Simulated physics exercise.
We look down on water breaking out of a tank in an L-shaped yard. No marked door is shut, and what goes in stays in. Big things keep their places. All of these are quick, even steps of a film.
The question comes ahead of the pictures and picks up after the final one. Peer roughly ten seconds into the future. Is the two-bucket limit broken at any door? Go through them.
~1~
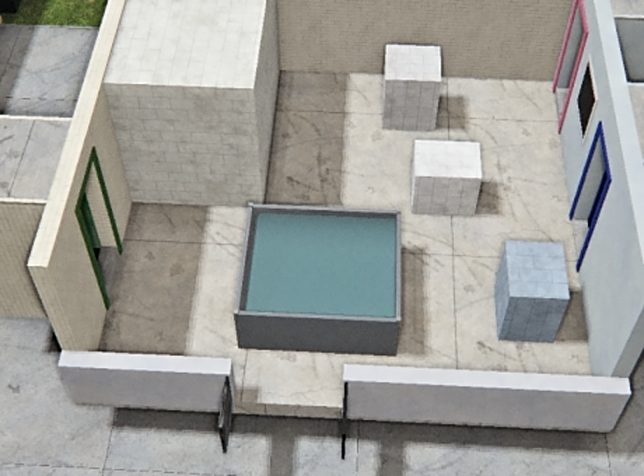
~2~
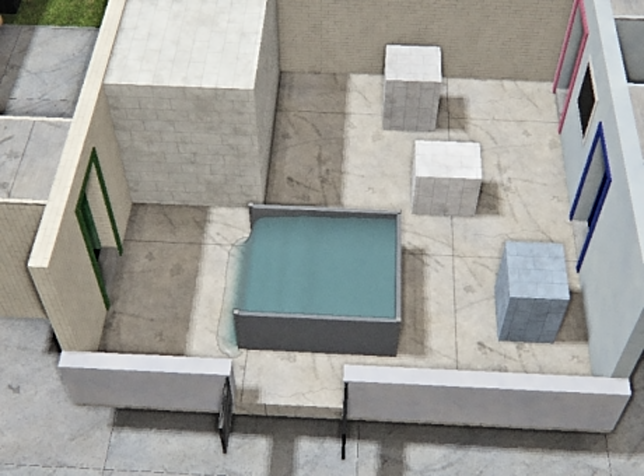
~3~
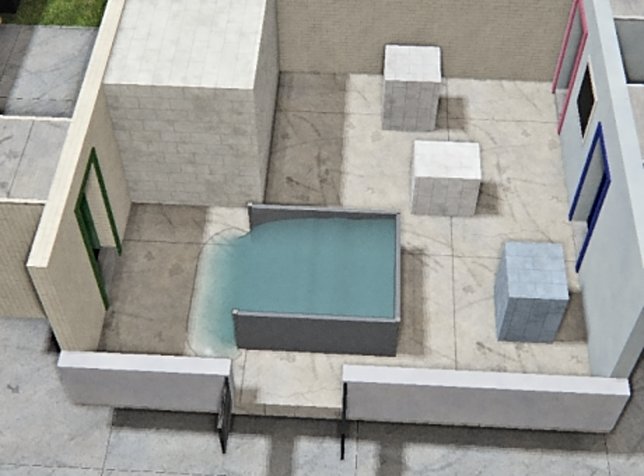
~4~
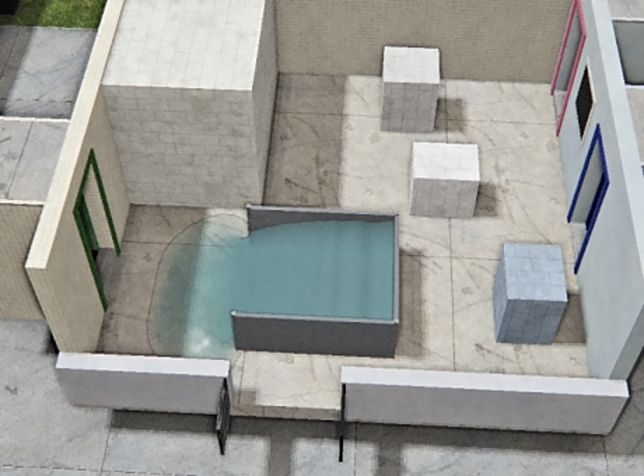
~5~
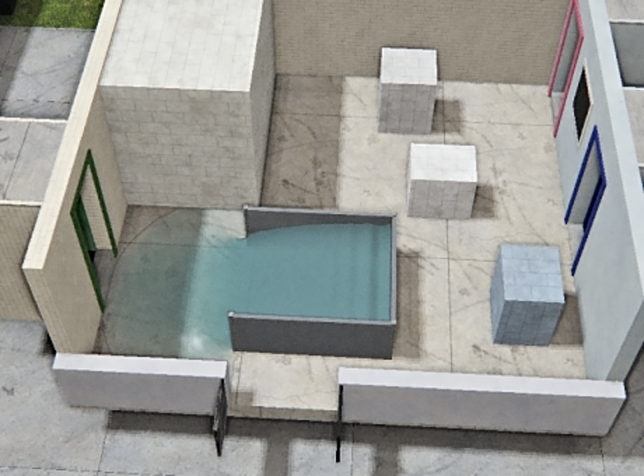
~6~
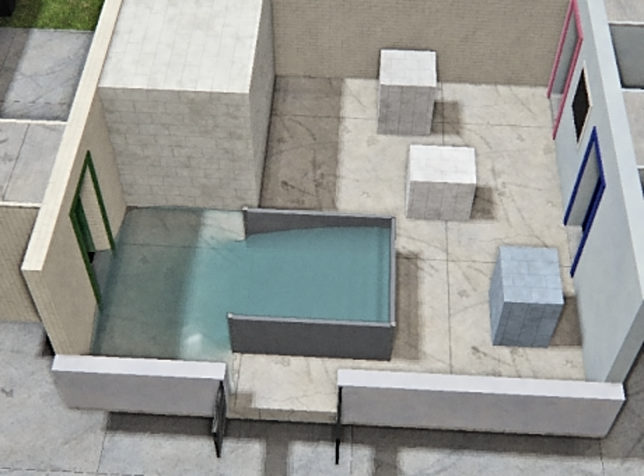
Blue door: Above two buckets, green door: Above two buckets, pink door: Up to two buckets.
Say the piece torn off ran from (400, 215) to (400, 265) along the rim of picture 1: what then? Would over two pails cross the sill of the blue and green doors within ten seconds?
So the blue one breaks the limit and the green one doesn't reach it.
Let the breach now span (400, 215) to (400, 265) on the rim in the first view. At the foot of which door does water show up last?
I'd say the one in green.
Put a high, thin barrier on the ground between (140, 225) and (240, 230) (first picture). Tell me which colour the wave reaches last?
My choice is the pink door.
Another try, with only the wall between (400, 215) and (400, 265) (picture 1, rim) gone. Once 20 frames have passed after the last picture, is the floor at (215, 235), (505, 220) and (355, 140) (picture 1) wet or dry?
Untouched, soaked, untouched.
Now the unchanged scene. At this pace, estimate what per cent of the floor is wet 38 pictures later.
Some 70 in a hundred.
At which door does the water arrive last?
Last in line is the one in pink.
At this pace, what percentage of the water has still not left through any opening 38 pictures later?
That works out to about 82 percent.
A moment on, water covers 20 % of the floor; the blue door not reached, the green door far over two buckets in, the pink door not reached.
Next, water covers 20 % of the floor; the blue door not reached, the green door far over two buckets in, the pink door not reached.
Then, water covers 40 % of the floor; the blue door not reached, the green door far over two buckets in, the pink door not reached.
Later, water covers 70 % of the floor; the blue door over two buckets in, the green door far over two buckets in, the pink door not reached.
In the end, water covers 90 % of the floor; the blue door far over two buckets in, the green door far over two buckets in, the pink door wet at the sill, nothing in.
